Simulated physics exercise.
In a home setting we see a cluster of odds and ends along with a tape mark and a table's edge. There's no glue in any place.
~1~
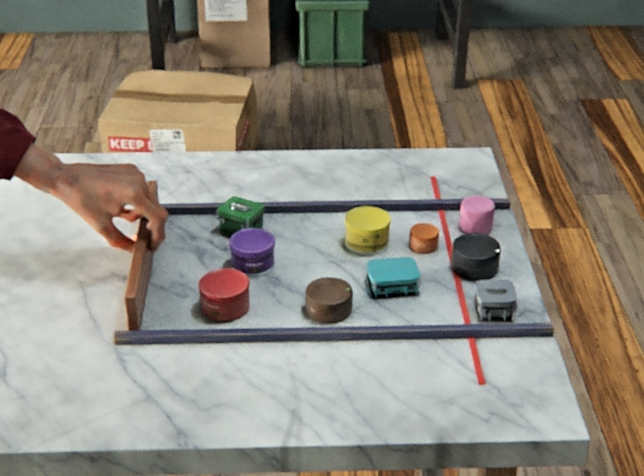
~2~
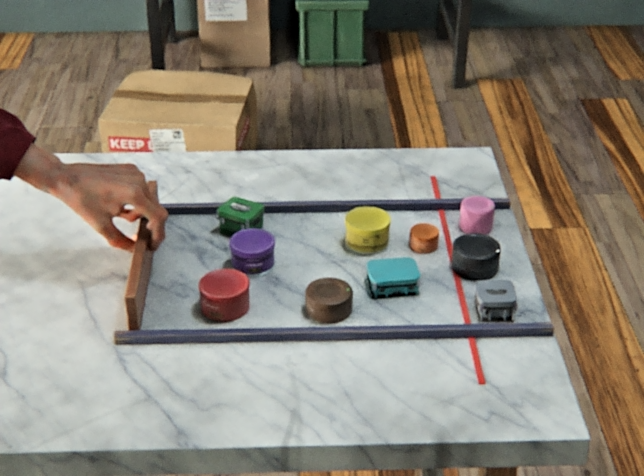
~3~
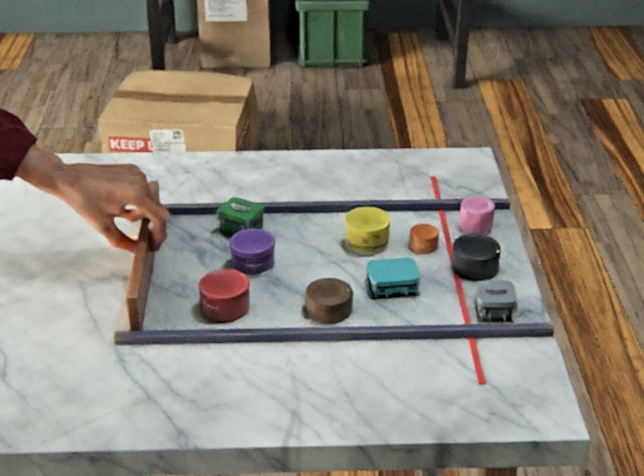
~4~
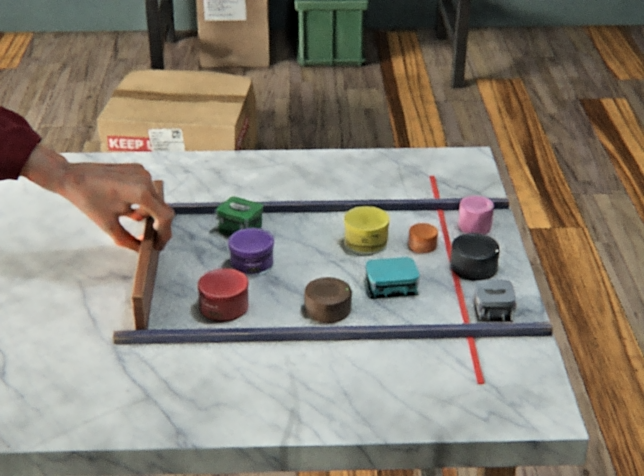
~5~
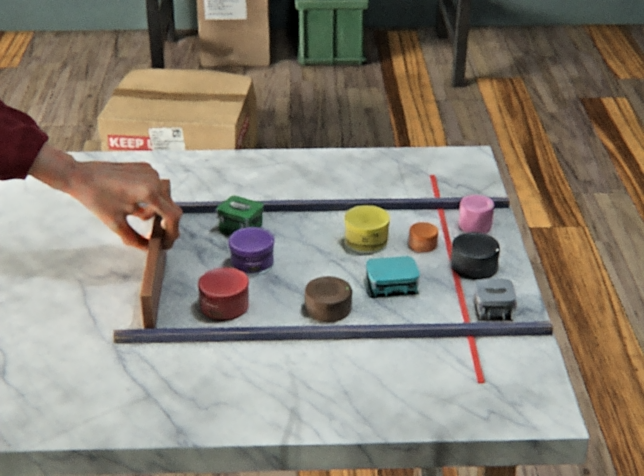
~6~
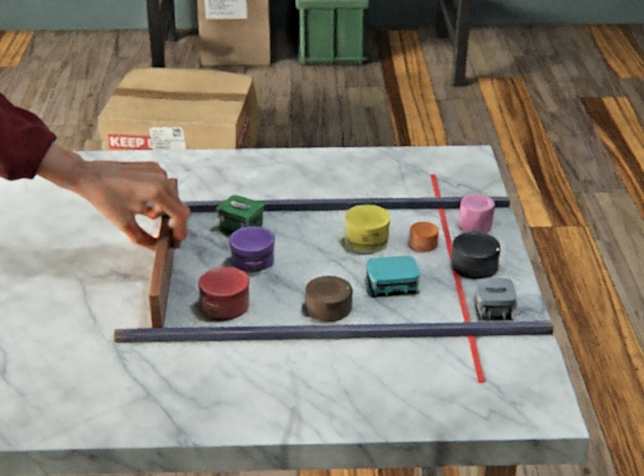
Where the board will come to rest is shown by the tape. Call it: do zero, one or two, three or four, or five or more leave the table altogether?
One or two.
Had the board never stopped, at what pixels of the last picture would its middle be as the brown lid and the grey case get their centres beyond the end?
Its middle is around (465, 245) and around (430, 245).
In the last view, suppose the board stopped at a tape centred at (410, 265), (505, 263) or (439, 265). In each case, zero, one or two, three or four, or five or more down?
Spot one gives none at all, spot two 5 or more, spot three one to two.
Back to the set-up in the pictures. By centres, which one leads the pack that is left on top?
That's the brown lid.
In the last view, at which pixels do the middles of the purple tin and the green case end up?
Final positions: Near (476, 250); near (461, 206).
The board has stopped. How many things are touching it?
Tally at the end: 4.
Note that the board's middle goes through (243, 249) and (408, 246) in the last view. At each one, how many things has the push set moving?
The first count is 3, and then it's 9.
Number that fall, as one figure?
That totals 2.
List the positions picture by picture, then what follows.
The first picture shows pink lid (477, 216); grey case (495, 301); black lid (476, 257); board (144, 253); tape (454, 266).
The second picture shows grey case (495, 301); turquoise case (393, 278).
The third picture shows black lid (476, 257); board (145, 253).
The fourth picture shows pink lid (476, 215); yellow pot (367, 230).
The fifth picture shows grey case (494, 300); purple tin (252, 251).
The sixth picture shows pink lid (477, 214); grey case (495, 300); black lid (476, 255); board (165, 250); tape (454, 264).
Early on, none off yet; pink lid at rest near (477, 214); grey case at rest near (495, 300); black lid at rest near (476, 255).
Finally, the number that fall off is one or two; lost, black lid and grey case.
